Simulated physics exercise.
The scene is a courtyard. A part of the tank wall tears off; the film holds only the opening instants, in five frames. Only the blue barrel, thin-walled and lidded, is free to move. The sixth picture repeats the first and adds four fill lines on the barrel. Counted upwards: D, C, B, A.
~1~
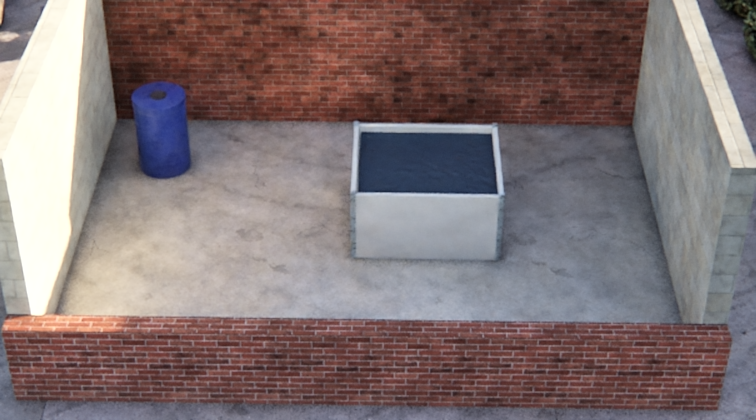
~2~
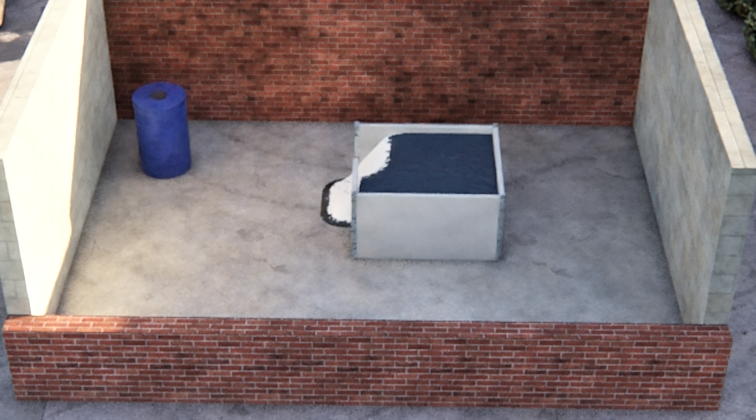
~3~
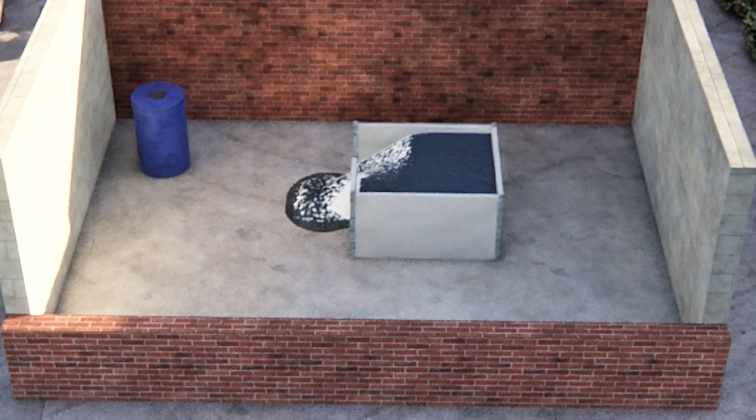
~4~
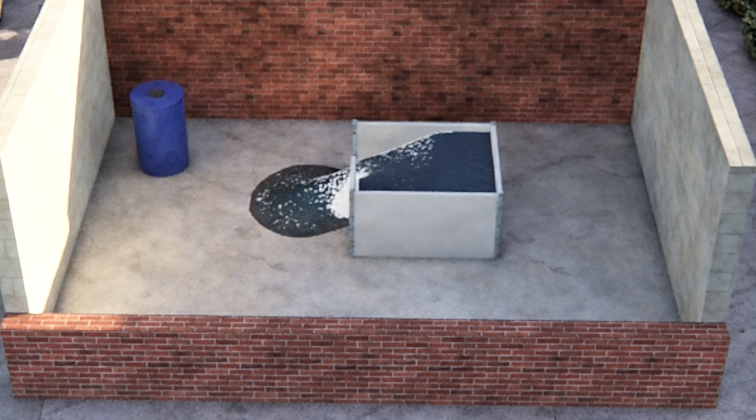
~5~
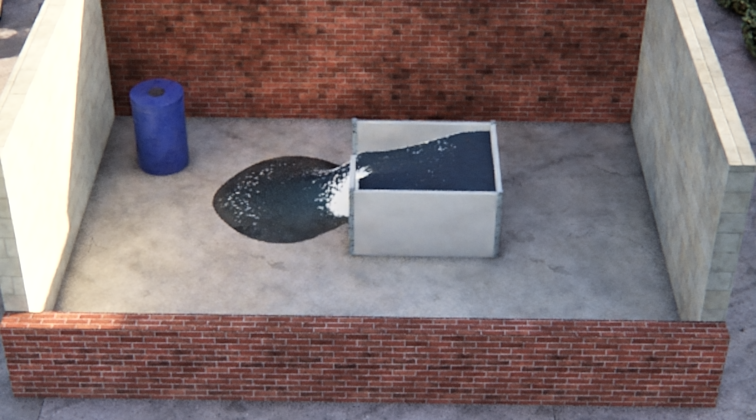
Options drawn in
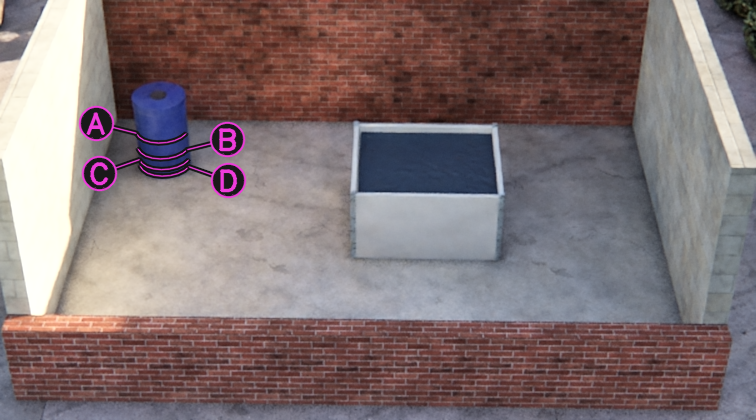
In a walled courtyard, dark water with white foam pours from the left side of a full, pale open tank and spreads leftward across the concrete ground, while a blue barrel stands almost still at the left.
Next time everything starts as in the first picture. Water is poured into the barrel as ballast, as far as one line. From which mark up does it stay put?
It is B.
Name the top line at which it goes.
It is C.
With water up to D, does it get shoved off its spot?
Yes.
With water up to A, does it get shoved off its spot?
No, that is safe.
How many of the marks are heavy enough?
Two of them.
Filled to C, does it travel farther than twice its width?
No, less.
On the marked copy, A at (158, 143); B at (160, 158); C at (161, 169); D at (162, 176); from the bottom up D, C, B, A.
With A, it does not move.
With B, it does not move.
With C, it is pushed about its own width away.
With D, it is pushed about twice its own width away.
